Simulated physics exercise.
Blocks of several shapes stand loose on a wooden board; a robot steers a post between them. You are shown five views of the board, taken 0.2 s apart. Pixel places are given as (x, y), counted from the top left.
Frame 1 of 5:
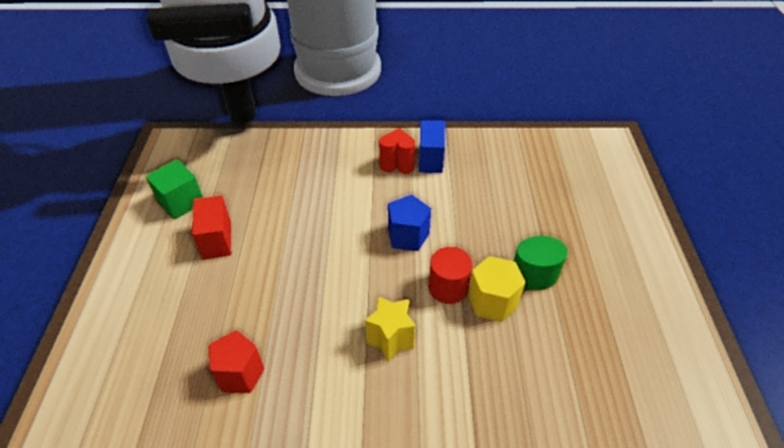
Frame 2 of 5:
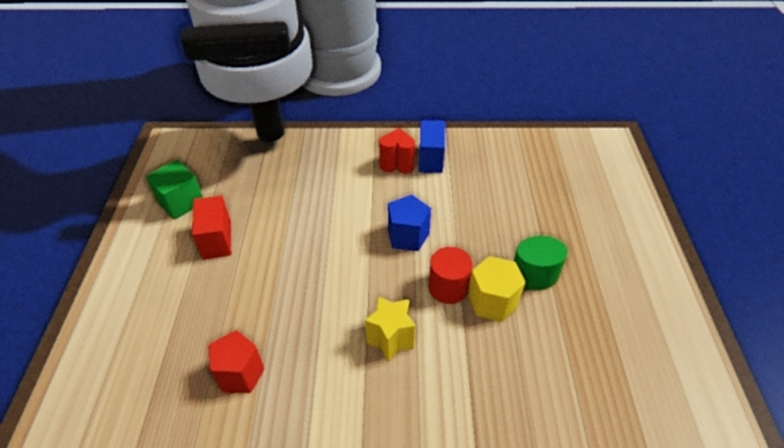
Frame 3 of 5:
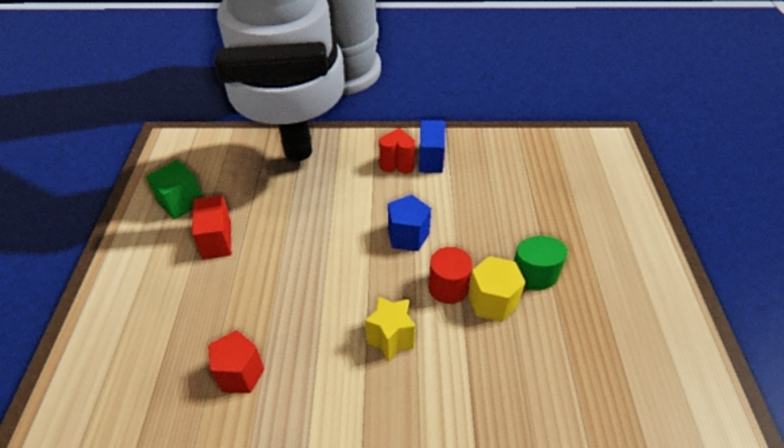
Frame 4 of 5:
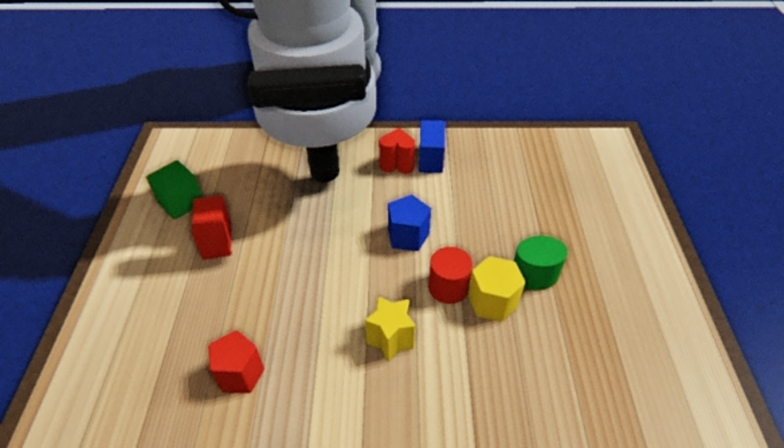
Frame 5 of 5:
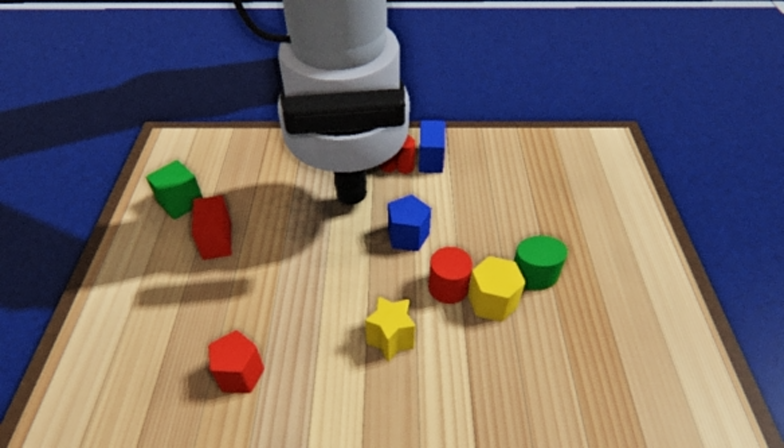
At first, a robot arm holds a dark post near the back edge of a wooden board scattered with red, blue, green and yellow blocks. The post then moves steadily forward and to the right, drawing nearer the blue five-sided block, its shadow sweeping over the board while every block stays still.
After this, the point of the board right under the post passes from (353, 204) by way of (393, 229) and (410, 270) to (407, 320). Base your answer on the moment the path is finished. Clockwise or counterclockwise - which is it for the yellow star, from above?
Clockwise.
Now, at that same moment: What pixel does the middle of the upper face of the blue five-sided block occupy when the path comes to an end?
The point I'd pick in the picture is (450, 231).
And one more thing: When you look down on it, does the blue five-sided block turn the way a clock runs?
Going by the path, no.
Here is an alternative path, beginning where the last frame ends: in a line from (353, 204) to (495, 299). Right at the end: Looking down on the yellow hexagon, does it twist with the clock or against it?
Anticlockwise, looking down.
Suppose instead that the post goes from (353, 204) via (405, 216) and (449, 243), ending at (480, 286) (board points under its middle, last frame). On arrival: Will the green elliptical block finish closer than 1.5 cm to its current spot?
Answer: Yes.
What follows on the original path. One third of the way, post at (393, 221); blue five-sided block at (425, 219), turned 20° anticlockwise.
Two thirds of the way, post at (411, 262); blue five-sided block at (450, 231), turned 55° anticlockwise; red round block at (457, 267); yellow hexagon at (502, 279), turned 15° anticlockwise.
At the end, post at (407, 311); yellow star at (390, 324), turned 25° clockwise; blue five-sided block at (450, 231), turned 55° anticlockwise; red round block at (457, 267); yellow hexagon at (502, 279), turned 15° anticlockwise.
